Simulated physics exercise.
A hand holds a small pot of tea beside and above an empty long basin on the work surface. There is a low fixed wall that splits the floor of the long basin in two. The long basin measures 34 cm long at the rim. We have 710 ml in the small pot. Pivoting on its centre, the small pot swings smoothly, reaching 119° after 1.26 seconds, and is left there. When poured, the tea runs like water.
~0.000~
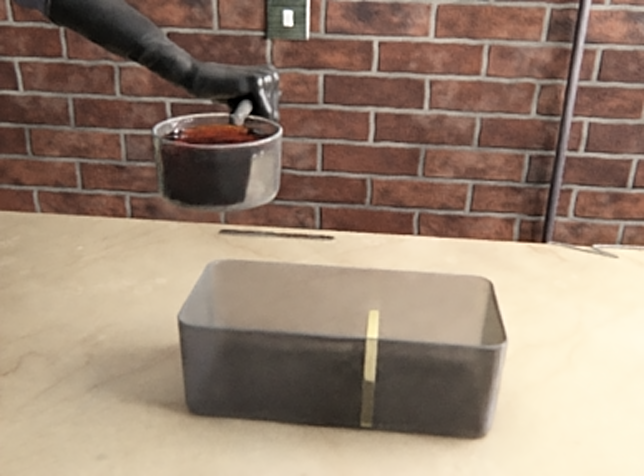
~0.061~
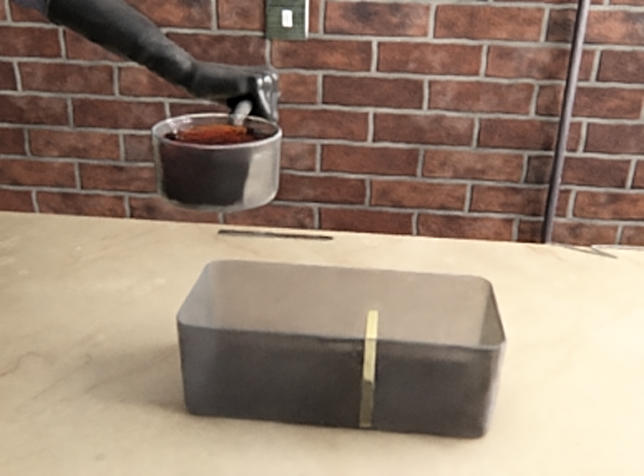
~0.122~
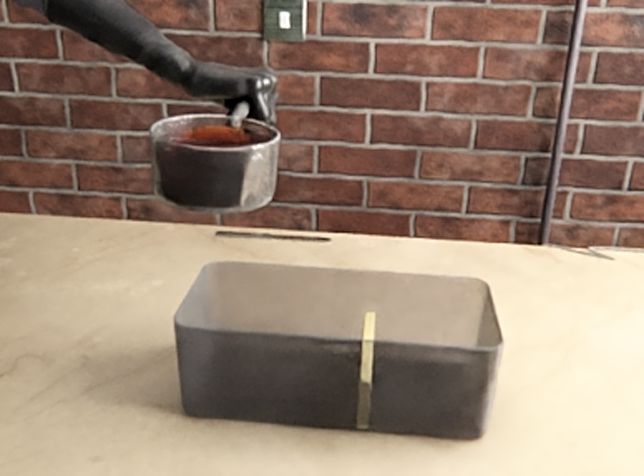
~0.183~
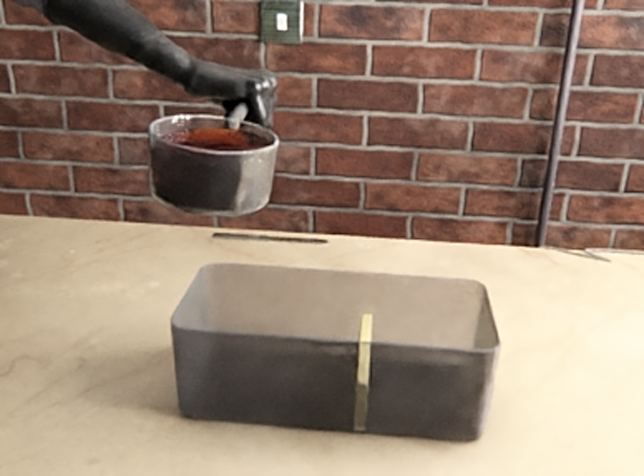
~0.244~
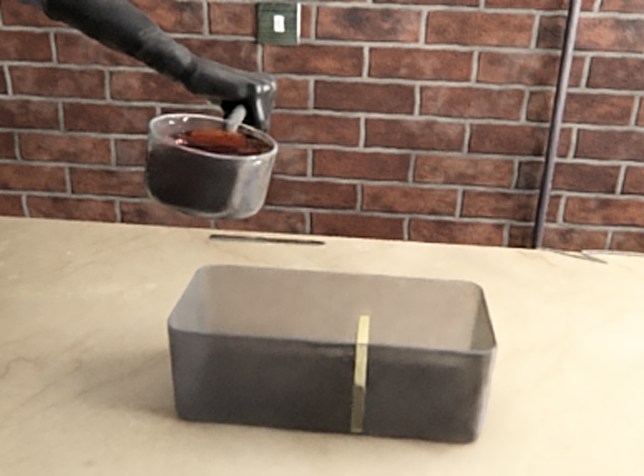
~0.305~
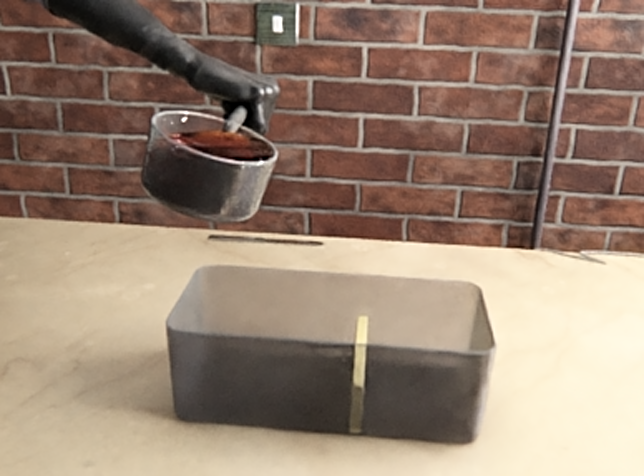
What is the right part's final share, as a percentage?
About 2 per cent.
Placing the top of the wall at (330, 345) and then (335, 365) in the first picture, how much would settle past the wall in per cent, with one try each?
65 % and 60 %.
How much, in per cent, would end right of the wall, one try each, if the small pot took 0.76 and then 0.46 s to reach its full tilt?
Around 5 per cent first, around 5 per cent next.
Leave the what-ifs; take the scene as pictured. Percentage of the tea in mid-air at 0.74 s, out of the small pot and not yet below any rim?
I'd say close to 36 per cent.
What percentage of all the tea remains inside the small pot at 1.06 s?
Around 4 in a hundred.
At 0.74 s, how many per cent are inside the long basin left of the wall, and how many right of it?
I'd say some 24 in a hundred on the left and 0 on the right.
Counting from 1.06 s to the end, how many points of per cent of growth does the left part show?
About 10 percent.
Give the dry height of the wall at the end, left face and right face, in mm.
For the left, around 38 mm; for the right, around 60 mm.
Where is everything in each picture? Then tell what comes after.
In the first picture, tilt 0°; pouring edge (280, 134); surface from (161, 135) to (278, 141); the long basin's rim runs from (194, 290) to (499, 311); the wall's top is at (372, 343).
In the second picture, tilt 1°; pouring edge (279, 135); surface from (161, 135) to (277, 142).
In the third picture, tilt 3°; pouring edge (277, 139); surface from (159, 137) to (276, 144).
In the fourth picture, tilt 6°; pouring edge (276, 145); surface from (157, 138) to (274, 147).
In the fifth picture, tilt 11°; pouring edge (274, 151); surface from (154, 140) to (273, 149).
In the sixth picture, tilt 16°; pouring edge (275, 159); surface from (154, 142) to (275, 152).
By 0.74 s the tilt is 76° and 40 per cent is still to pour, 24 is left of the wall and 0 right of it.
By 1.06 s the tilt is 112° and 4 per cent is still to pour, 86 is left of the wall and 2 right of it.
By 1.40 s the tilt is 119° and 0 per cent is still to pour, 96 is left of the wall and 2 right of it.
By 1.76 s the tilt is 119° and 0 per cent is still to pour, 96 is left of the wall and 2 right of it.
At rest 96 per cent lies left of the wall, 2 right of it and 1 outside.
